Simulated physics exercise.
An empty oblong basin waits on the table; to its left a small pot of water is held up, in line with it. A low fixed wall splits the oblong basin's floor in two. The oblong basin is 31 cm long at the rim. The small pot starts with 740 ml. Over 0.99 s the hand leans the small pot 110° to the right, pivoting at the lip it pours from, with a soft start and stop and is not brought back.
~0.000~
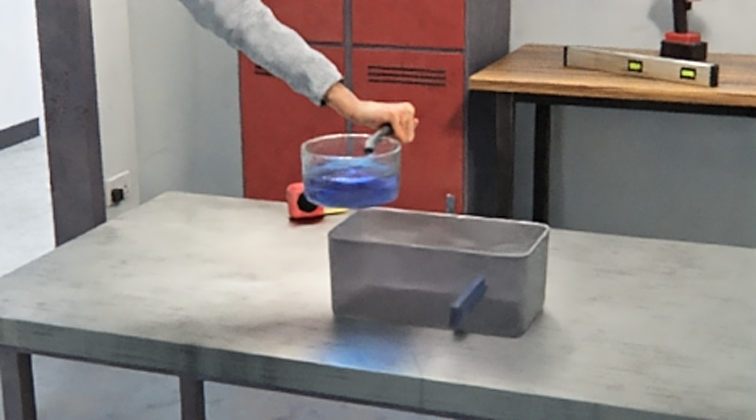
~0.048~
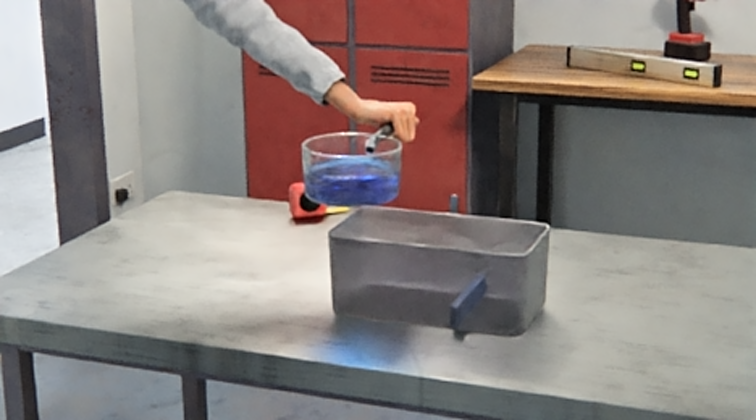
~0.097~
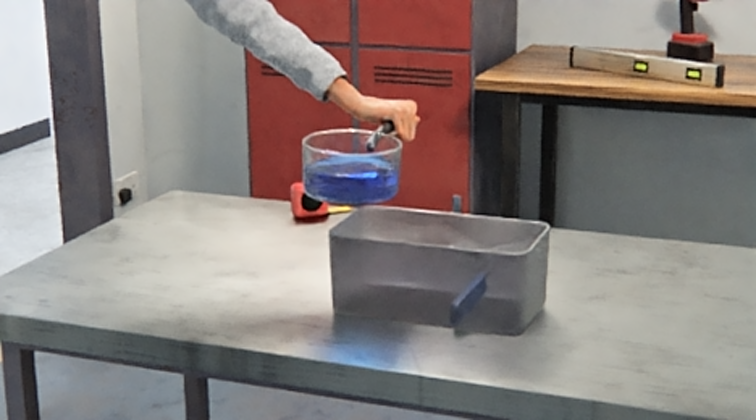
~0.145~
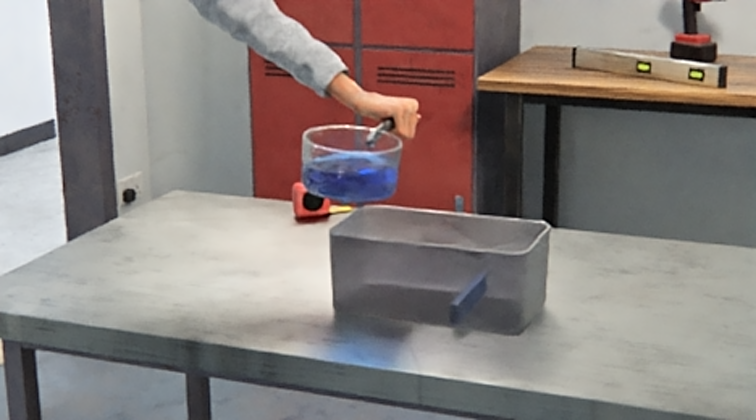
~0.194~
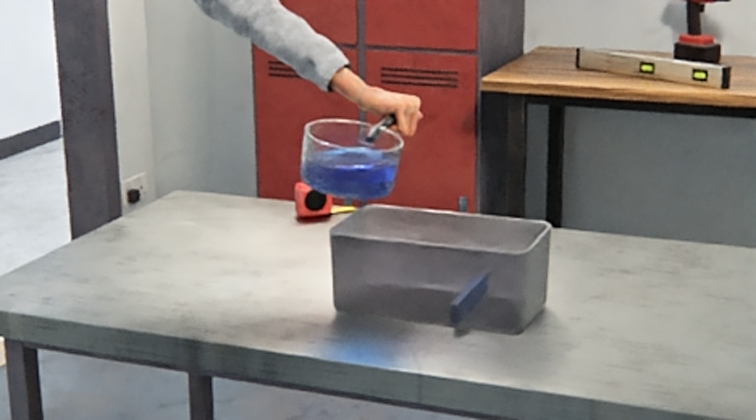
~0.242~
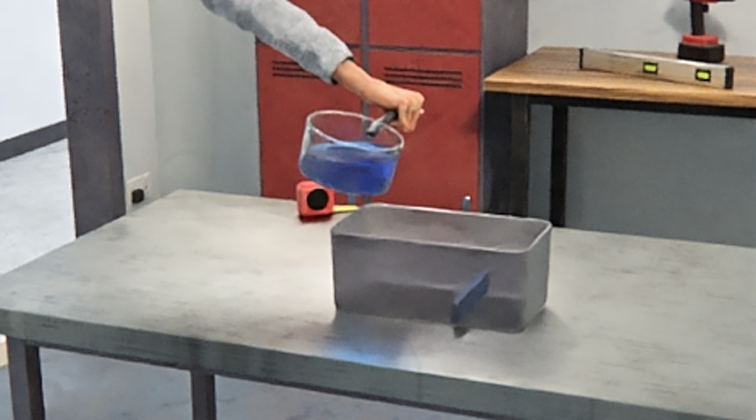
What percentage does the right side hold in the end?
Roughly 43 per cent is past the wall.
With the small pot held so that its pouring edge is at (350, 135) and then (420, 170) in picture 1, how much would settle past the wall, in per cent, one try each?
In turn about 15 and 75 per cent.
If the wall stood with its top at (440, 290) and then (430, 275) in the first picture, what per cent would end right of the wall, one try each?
In turn about 80 and 90 per cent.
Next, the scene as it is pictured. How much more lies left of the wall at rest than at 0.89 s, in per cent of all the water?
About 28 per cent.
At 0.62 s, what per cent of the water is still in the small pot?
About 68 per cent.
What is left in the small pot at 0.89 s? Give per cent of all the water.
Some 10 per cent.
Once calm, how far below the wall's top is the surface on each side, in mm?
Some 24 mm on the left and 14 mm on the right.
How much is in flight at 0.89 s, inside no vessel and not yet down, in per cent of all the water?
About 20 per cent.
By 0.62 s the tilt is 76° and 69 per cent is still to pour, 1 is left of the wall and 0 right of it.
By 0.89 s the tilt is 107° and 11 per cent is still to pour, 25 is left of the wall and 44 right of it.
By 1.18 s the tilt is 110° and 0 per cent is still to pour, 51 is left of the wall and 44 right of it.
By 1.49 s the tilt is 110° and 0 per cent is still to pour, 53 is left of the wall and 43 right of it.
At rest 53 per cent lies left of the wall, 43 right of it and 3 outside.
